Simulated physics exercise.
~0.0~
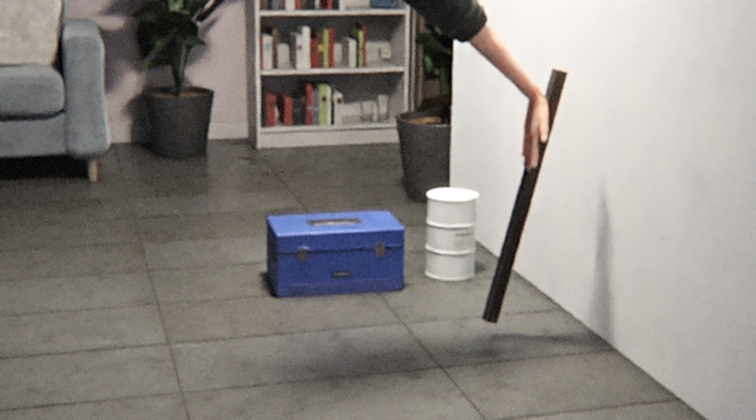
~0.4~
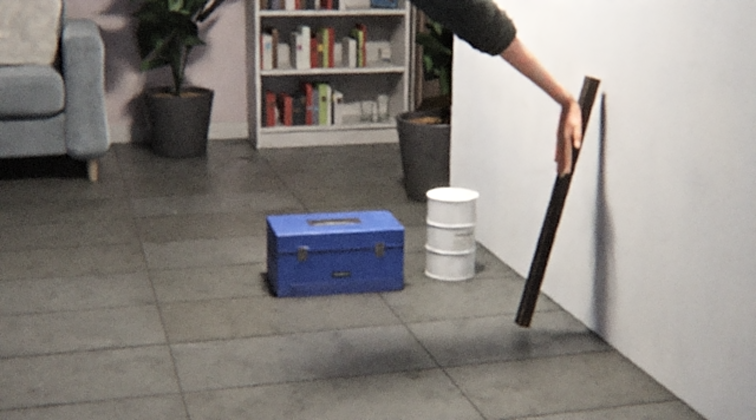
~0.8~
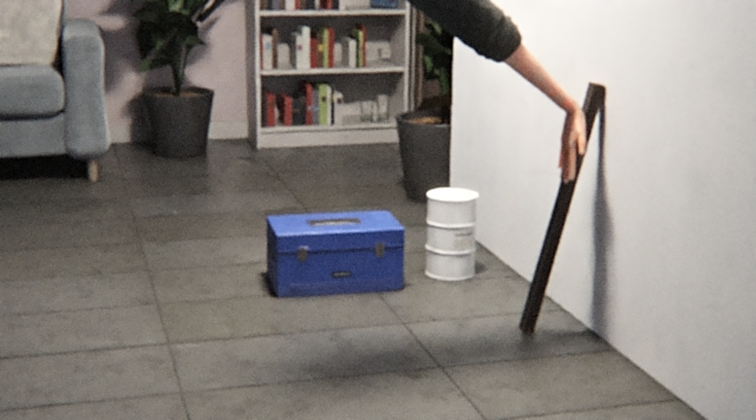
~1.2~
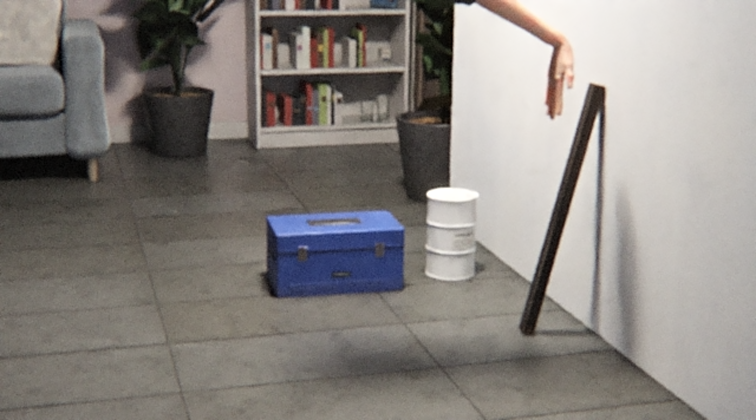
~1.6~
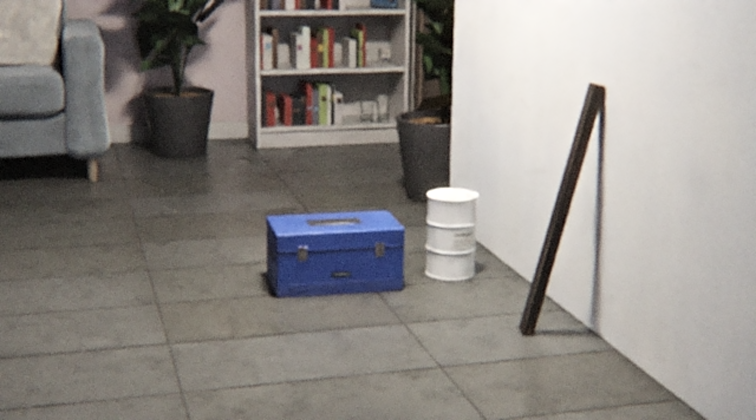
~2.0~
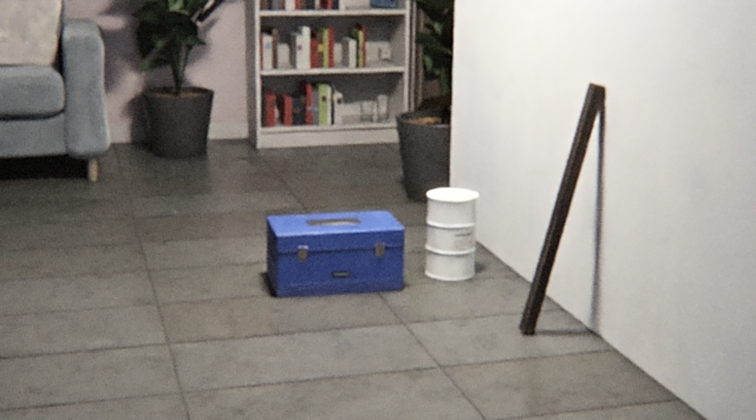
The clip opens on a tiled floor beside a bare white wall, with a blue toolbox and a white canister standing near each other and a hand holding a long black pole at a slant. The hand carries the pole to the right, toward the wall, its top tilted that way. It then lowers the pole slightly until its foot meets the floor and its top rests against the wall. The fingers let go, and the hand draws back and leaves the view. The pole stays leaning on the wall, while the toolbox and canister remain in their places.
